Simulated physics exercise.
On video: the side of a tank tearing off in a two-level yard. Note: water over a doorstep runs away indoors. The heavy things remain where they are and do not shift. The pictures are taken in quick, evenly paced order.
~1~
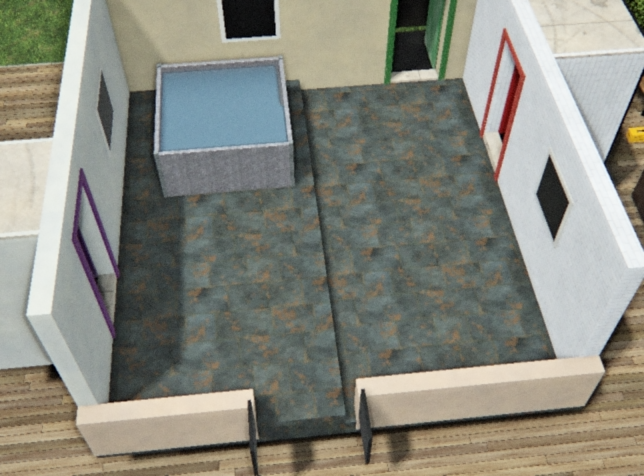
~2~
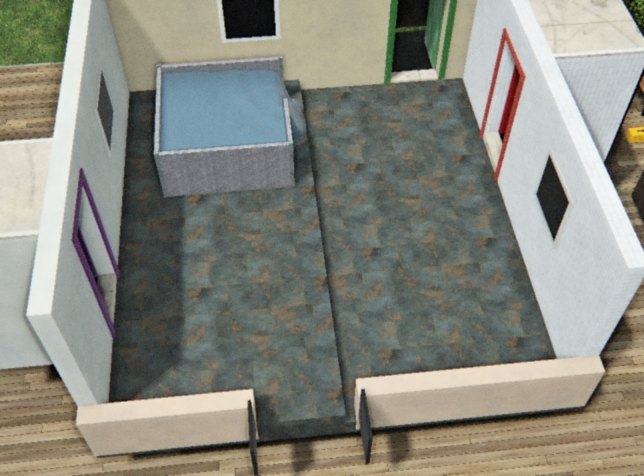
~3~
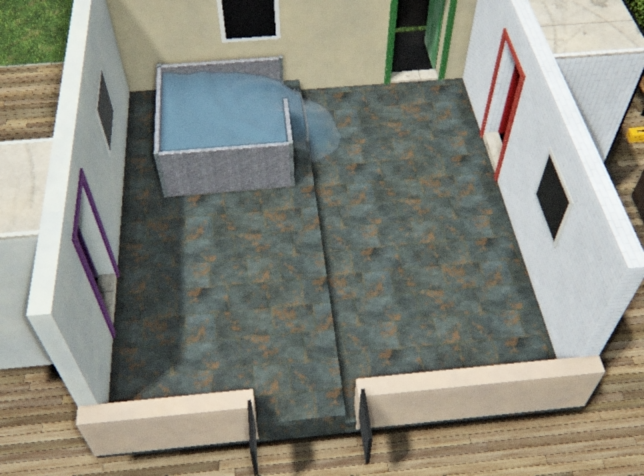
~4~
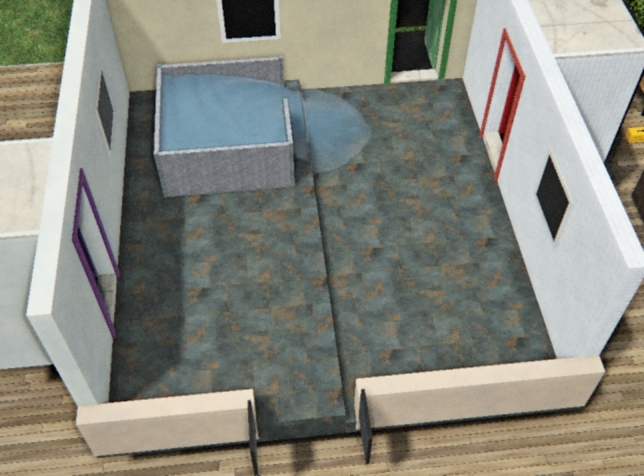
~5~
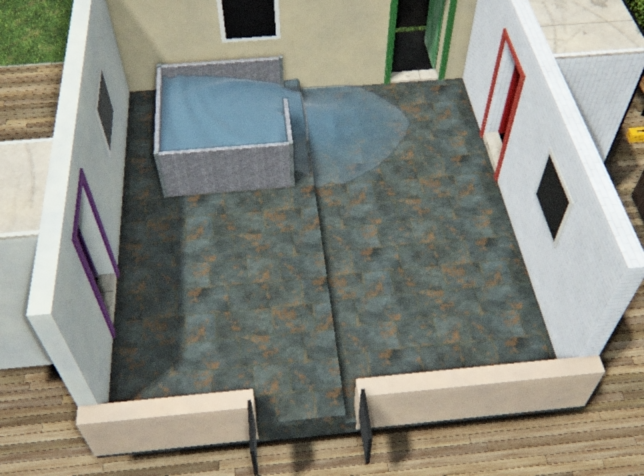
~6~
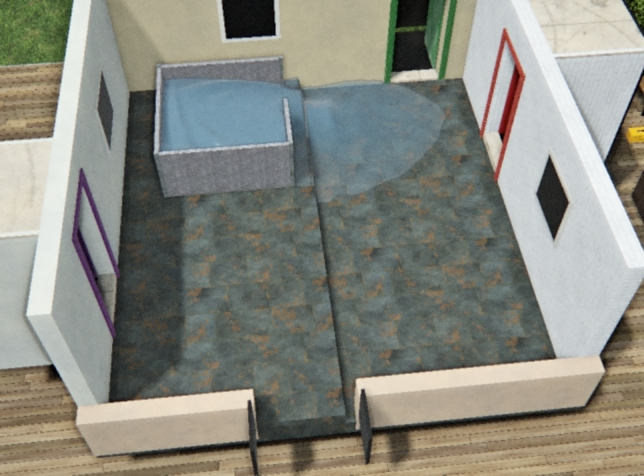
Water pours from the right side of a grey tank and spreads rightward across the yard.
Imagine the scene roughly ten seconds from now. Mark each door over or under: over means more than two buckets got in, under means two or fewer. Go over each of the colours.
Red door - over, green door - over, purple door - under.
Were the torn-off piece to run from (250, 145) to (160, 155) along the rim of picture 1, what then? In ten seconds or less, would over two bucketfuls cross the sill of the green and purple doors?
First the green door, which overshoots; then the purple door, which overshoots.
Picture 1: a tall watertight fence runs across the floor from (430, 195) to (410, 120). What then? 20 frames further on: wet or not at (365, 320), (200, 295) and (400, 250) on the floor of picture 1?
Taking them in order, I'd say soaked, parched and soaked.
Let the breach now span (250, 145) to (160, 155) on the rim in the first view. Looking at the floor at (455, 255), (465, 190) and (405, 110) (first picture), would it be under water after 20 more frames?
The three spots, in order, are spared, spared and spared.
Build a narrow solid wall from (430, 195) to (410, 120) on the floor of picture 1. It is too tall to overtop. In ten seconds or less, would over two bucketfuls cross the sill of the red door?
As far as I can tell, the red door keeps inside the limit.
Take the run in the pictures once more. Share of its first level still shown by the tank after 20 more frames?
Near 38 in a hundred.
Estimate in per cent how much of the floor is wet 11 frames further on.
Near 30 in a hundred.
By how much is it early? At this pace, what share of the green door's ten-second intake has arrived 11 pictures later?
About 10 per cent.
A moment on, water covers 25 % of the floor; the red door under two buckets in, the green door under two buckets in, the purple door not reached.
Next, water covers 30 % of the floor; the red door over two buckets in, the green door over two buckets in, the purple door not reached.
Then, water covers 45 % of the floor; the red door far over two buckets in, the green door far over two buckets in, the purple door not reached.
Later, water covers 55 % of the floor; the red door far over two buckets in, the green door far over two buckets in, the purple door not reached.
In the end, water covers 55 % of the floor; the red door far over two buckets in, the green door far over two buckets in, the purple door not reached.
